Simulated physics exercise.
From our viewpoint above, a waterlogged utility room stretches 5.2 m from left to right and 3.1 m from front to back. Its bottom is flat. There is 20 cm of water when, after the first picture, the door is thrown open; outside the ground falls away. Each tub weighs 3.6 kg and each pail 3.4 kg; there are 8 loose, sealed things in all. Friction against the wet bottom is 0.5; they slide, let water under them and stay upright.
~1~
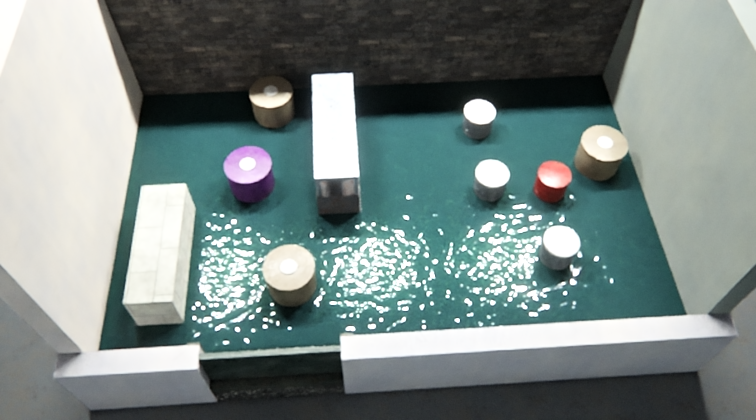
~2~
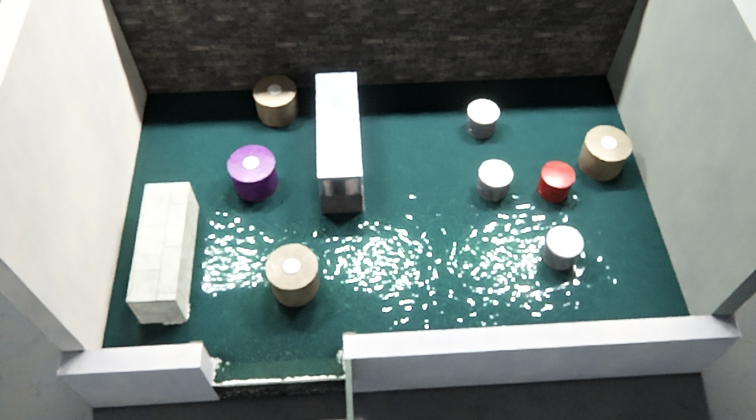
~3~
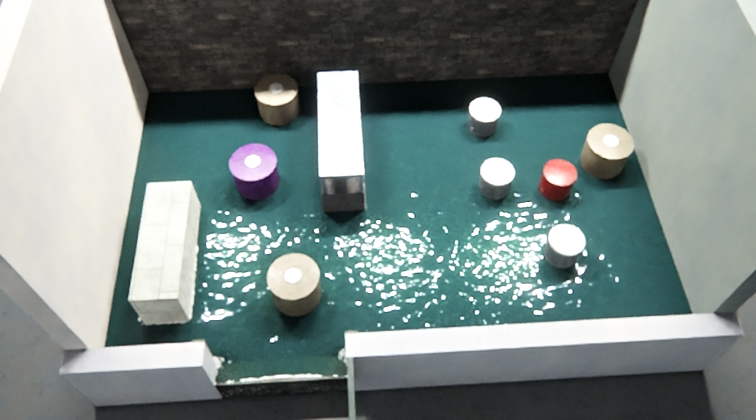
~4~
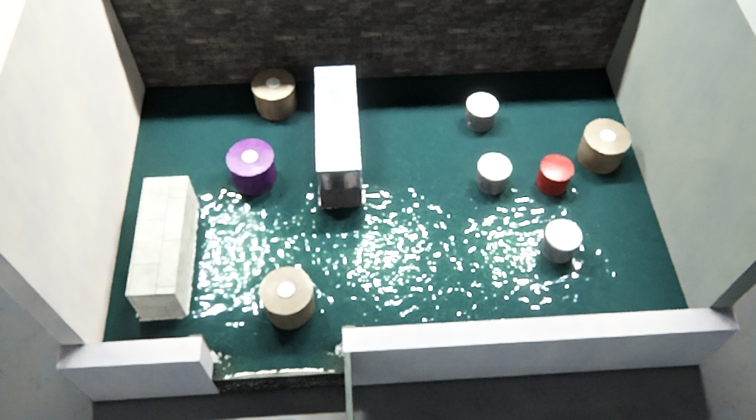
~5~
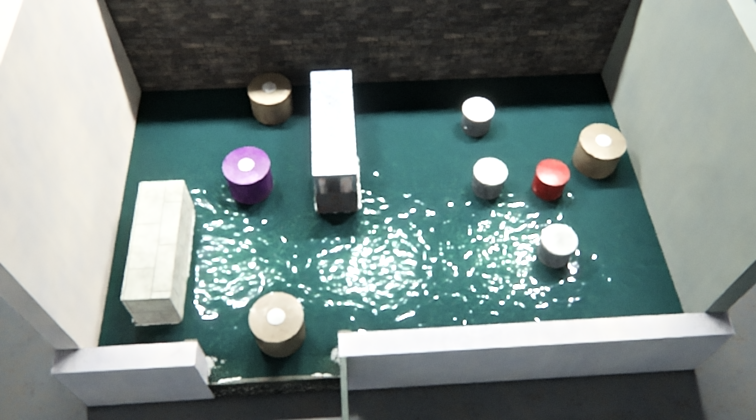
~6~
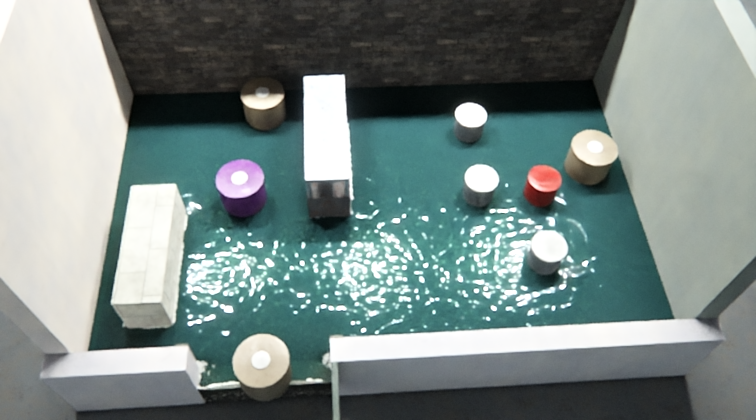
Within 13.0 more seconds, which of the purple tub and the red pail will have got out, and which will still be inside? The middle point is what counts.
At the end, purple tub: Outside; red pail: Inside.
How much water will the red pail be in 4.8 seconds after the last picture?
Depth: About 14 cm.
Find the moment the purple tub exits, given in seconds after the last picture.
7.0 s or so.
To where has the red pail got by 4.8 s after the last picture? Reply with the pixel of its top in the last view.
I'd put it somewhere near (513, 195).
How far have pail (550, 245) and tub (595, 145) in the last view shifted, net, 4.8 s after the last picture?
In turn they sit 60 cm and 10 cm away.
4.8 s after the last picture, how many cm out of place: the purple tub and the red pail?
About 120 and 40 cm by then.
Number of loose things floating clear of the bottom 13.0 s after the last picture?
Just then, the number is 6.
Then, 1.0 s after the last picture the purple tub is near (241, 202), 0.4 m from its start, afloat; the red pail is near (539, 183), 0.1 m from its start, afloat; 1 of 8 are out; 7 afloat.
Then, 4.8 s after the last picture the purple tub is near (209, 269), 1.1 m from its start, afloat; the red pail is near (513, 195), 0.4 m from its start, afloat; 1 of 8 are out; 7 afloat.
Then, 9.0 s after the last picture the purple tub has gone out; the red pail is near (498, 215), 0.6 m from its start, afloat; 2 of 8 are out; 6 afloat.
Then, 13.0 s after the last picture the purple tub has gone out; the red pail is near (466, 235), 1.0 m from its start, afloat; 2 of 8 are out; 6 afloat.
